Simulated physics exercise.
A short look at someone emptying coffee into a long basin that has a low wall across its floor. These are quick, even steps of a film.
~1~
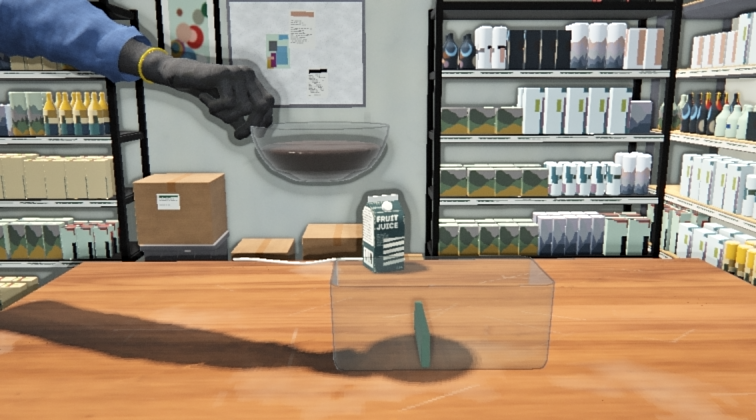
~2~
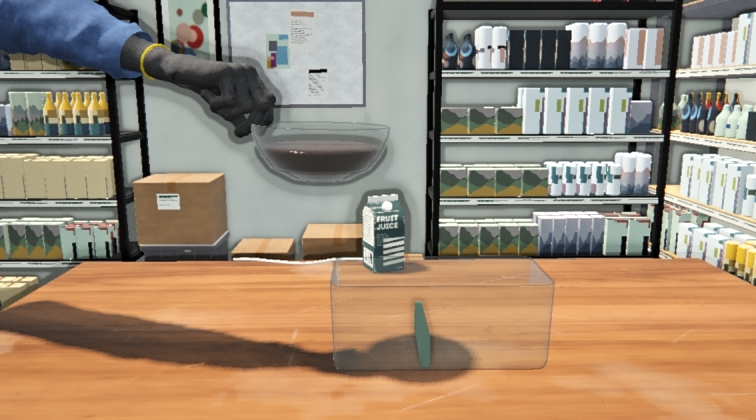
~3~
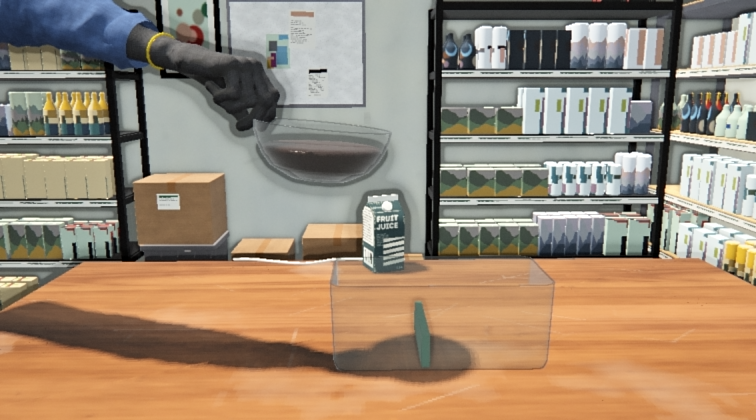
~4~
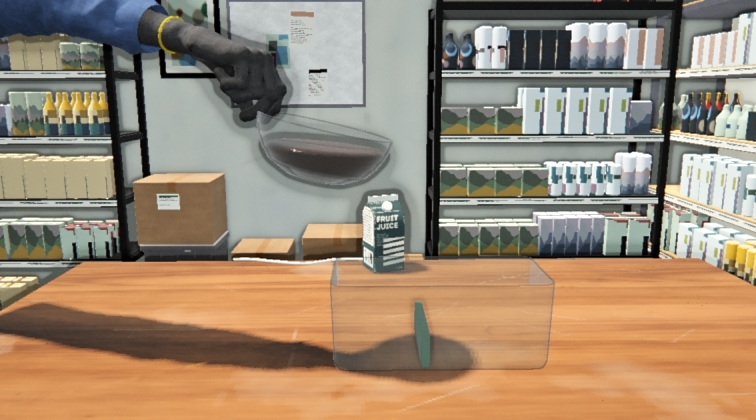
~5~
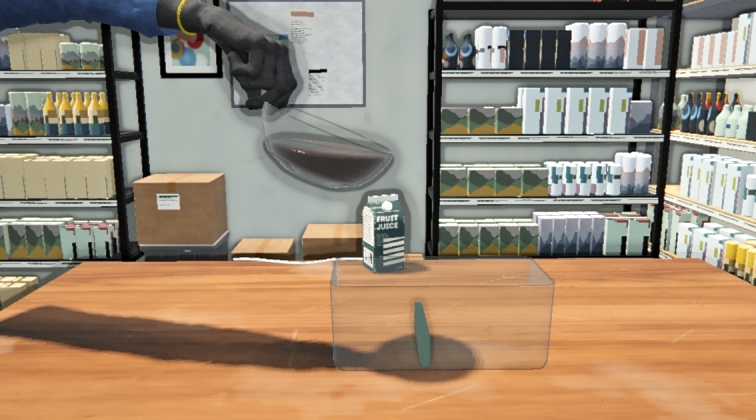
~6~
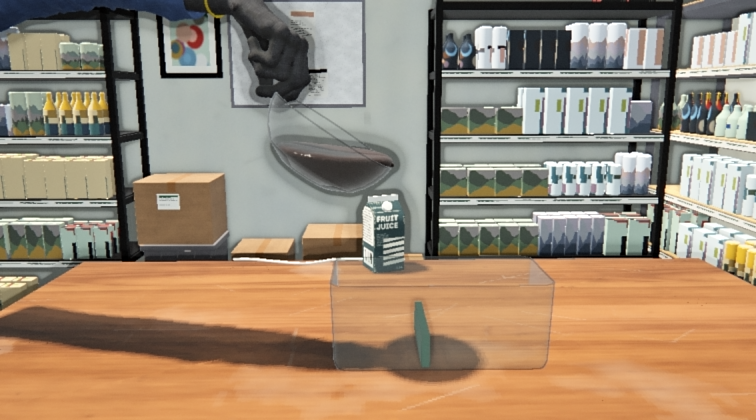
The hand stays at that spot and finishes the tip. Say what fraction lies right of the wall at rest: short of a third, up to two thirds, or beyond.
The share right of the wall is between a third and two thirds.
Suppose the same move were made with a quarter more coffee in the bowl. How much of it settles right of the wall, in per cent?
Some 50 per cent.
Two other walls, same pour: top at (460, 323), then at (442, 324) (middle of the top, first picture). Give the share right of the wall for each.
In turn 15 and 25 in a hundred.
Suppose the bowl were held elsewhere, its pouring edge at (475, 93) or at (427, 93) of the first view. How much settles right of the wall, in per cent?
Roughly 80 per cent, and 75 per cent.
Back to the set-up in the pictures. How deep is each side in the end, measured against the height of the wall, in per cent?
The left part 40 per cent, the right part 30.
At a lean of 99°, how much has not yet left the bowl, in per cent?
It comes to 5 per cent or so.
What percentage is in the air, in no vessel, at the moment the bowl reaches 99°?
Roughly 35 in a hundred.
A moment on, the bowl is tipped on its side and 4 per cent is still to pour, 20 is left of the wall and 42 right of it.
Next, the bowl is tipped right over and 0 per cent is still to pour, 46 is left of the wall and 46 right of it.
Then the bowl is tipped right over and 0 per cent is still to pour, 48 is left of the wall and 48 right of it.
Later the bowl is tipped right over and 0 per cent is still to pour, 48 is left of the wall and 48 right of it.
Finally, 48 per cent lies left of the wall, 48 right of it and 4 outside.
